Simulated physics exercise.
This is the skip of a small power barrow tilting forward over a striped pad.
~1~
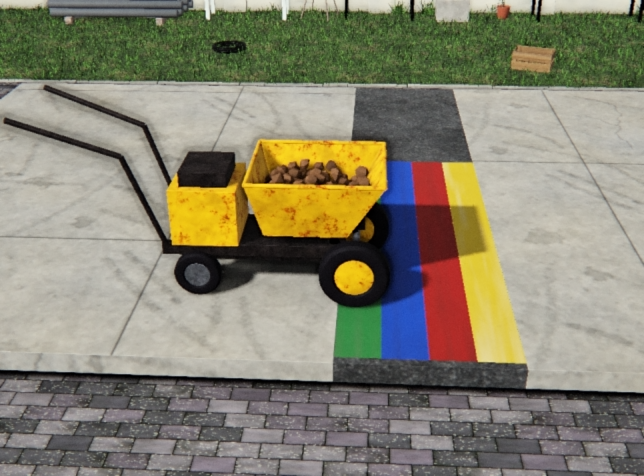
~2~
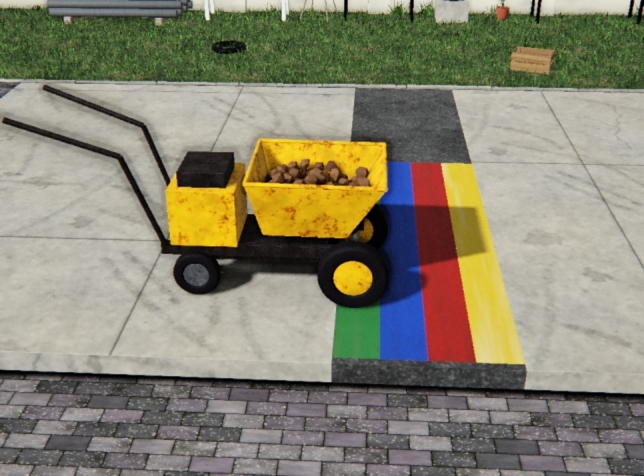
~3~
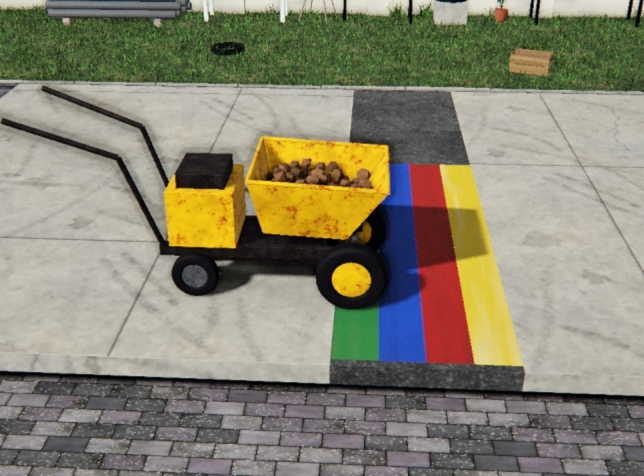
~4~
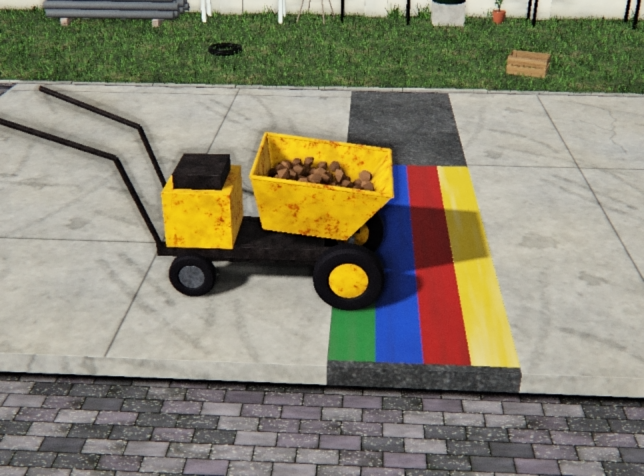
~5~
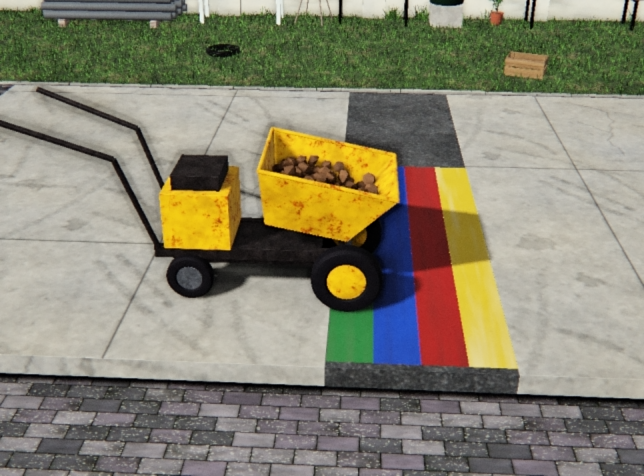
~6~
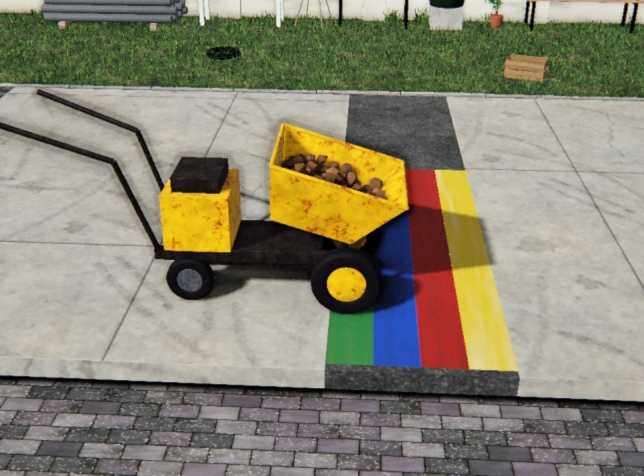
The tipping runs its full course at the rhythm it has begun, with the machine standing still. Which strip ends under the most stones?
The yellow one gets the largest share.
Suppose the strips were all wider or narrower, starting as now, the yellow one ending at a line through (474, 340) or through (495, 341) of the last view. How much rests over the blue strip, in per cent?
About 0 and 0 per cent.
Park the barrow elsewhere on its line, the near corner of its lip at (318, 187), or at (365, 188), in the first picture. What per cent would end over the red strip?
The first gives 30 %, the second 30 %.
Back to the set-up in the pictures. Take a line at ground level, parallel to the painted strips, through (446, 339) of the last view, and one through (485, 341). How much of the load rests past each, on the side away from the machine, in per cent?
Near 80 % and 50 %.
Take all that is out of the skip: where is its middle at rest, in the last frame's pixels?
Near (479, 286).
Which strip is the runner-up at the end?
In second place: Red.
Just after the last frame, skip tipped steeply; every one in the skip.
A moment on, skip tipped right over; the larger part in the skip; just a few over the red strip; about a tenth over the yellow strip; just a few off the paint.
Further on, skip tipped right over; roughly a quarter in the skip; about a tenth over the red strip; roughly half over the yellow strip; roughly a quarter off the paint.
When it is over, skip tipped right over; roughly a quarter in the skip; not one over the green strip; not one over the blue strip; about a tenth over the red strip; roughly half over the yellow strip; roughly a quarter off the paint.
